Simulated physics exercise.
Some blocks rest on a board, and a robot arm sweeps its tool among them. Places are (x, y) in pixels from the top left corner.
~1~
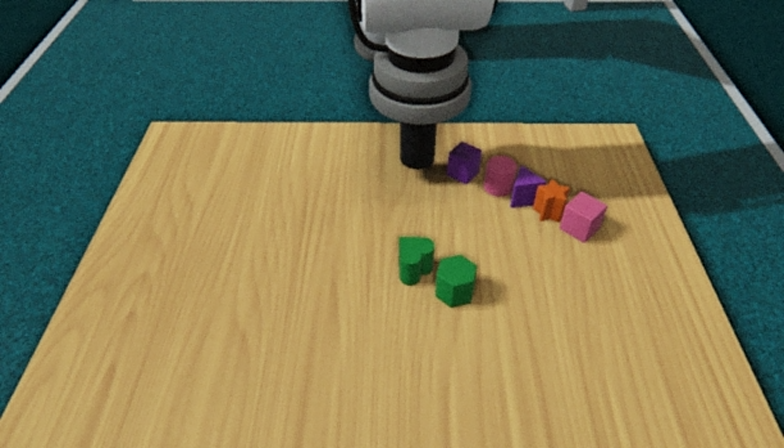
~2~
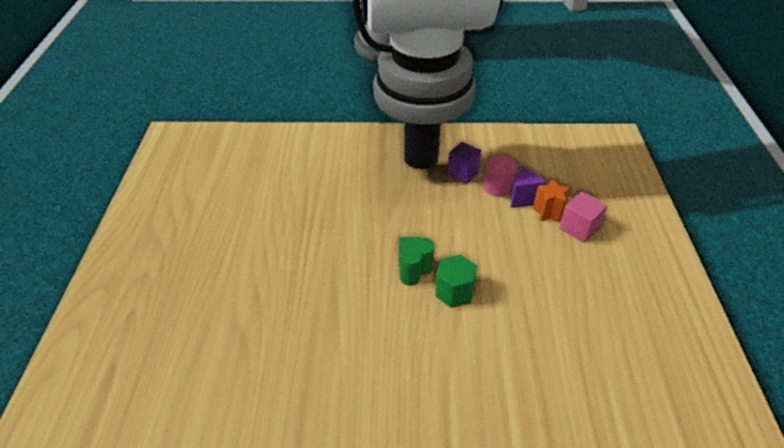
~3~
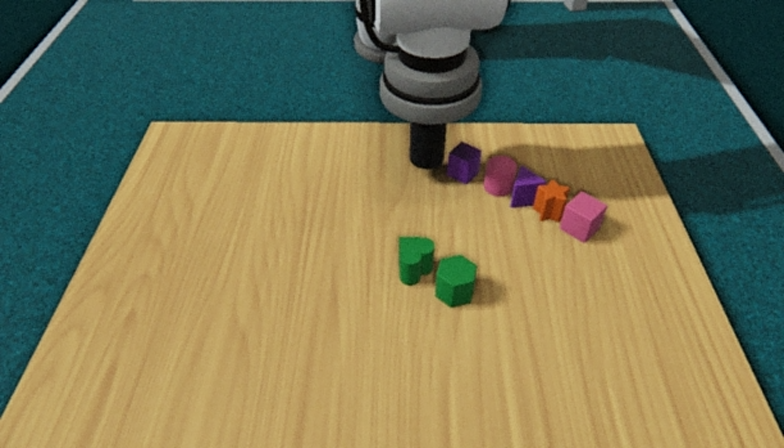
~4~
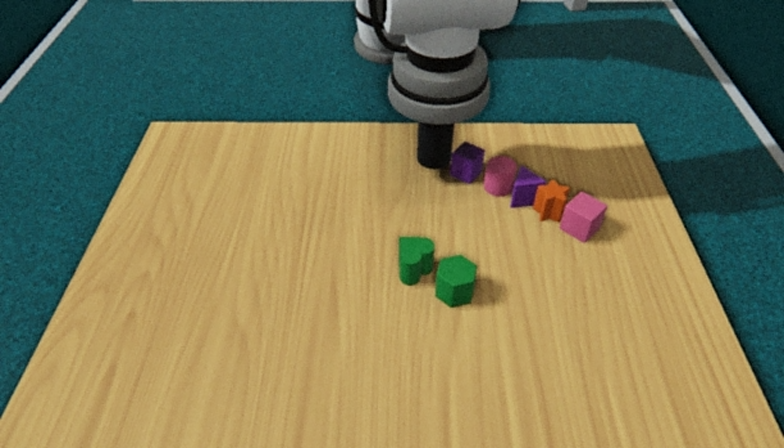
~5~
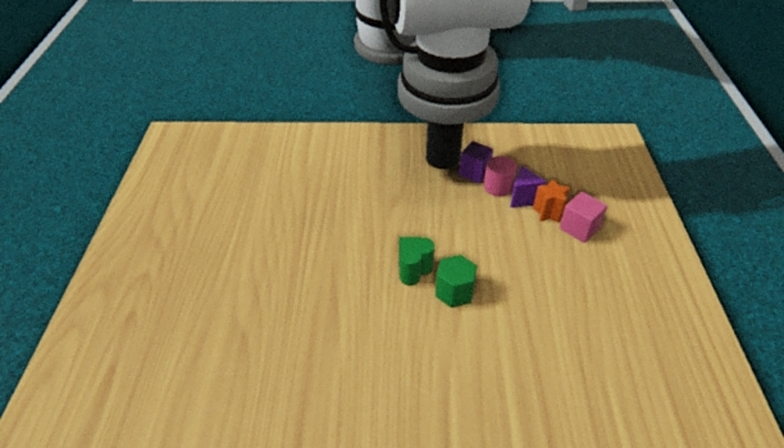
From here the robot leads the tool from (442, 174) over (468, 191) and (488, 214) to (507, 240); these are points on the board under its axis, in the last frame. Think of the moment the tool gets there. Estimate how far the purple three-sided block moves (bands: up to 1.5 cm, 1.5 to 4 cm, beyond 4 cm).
Final distance: Less than 1.5 cm.
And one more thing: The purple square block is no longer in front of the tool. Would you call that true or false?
That is true.
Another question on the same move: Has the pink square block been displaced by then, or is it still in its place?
It is still where it was.
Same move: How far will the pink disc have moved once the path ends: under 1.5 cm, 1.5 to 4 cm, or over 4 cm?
The pink disc moves 1.5-4 cm.
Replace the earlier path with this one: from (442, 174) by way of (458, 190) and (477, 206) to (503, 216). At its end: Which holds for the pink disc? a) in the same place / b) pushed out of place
The one that fits is b, pushed out of place.
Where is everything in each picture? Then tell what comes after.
In the first frame, lower end of the tool (417, 159), tops of blocks, purple square block (465, 151), pink disc (502, 164), purple three-sided block (528, 177), orange star-shaped block (555, 190), pink square block (587, 205).
In the second frame, tool (421, 159), blocks as before.
In the third frame, tool (427, 159), blocks as before.
In the fourth frame, tool (434, 159), purple square block (469, 151).
In the fifth frame, tool (443, 159), purple square block (477, 150), pink disc (502, 164), purple three-sided block (528, 177), orange star-shaped block (555, 190), pink square block (587, 205).
What follows on the original path. One third of the way, tool (471, 177); purple square block (490, 153), turned 65° anticlockwise; pink disc (519, 162); purple three-sided block (535, 178), turned 20° clockwise; orange star-shaped block (558, 193).
Two thirds of the way, tool (491, 199); purple square block (490, 153), turned 70° anticlockwise; pink disc (519, 162); purple three-sided block (535, 178), turned 20° clockwise; orange star-shaped block (558, 193).
At the end, tool (510, 225); purple square block (490, 153), turned 70° anticlockwise; pink disc (519, 162); purple three-sided block (535, 178), turned 20° clockwise; orange star-shaped block (558, 193); pink square block not moved.
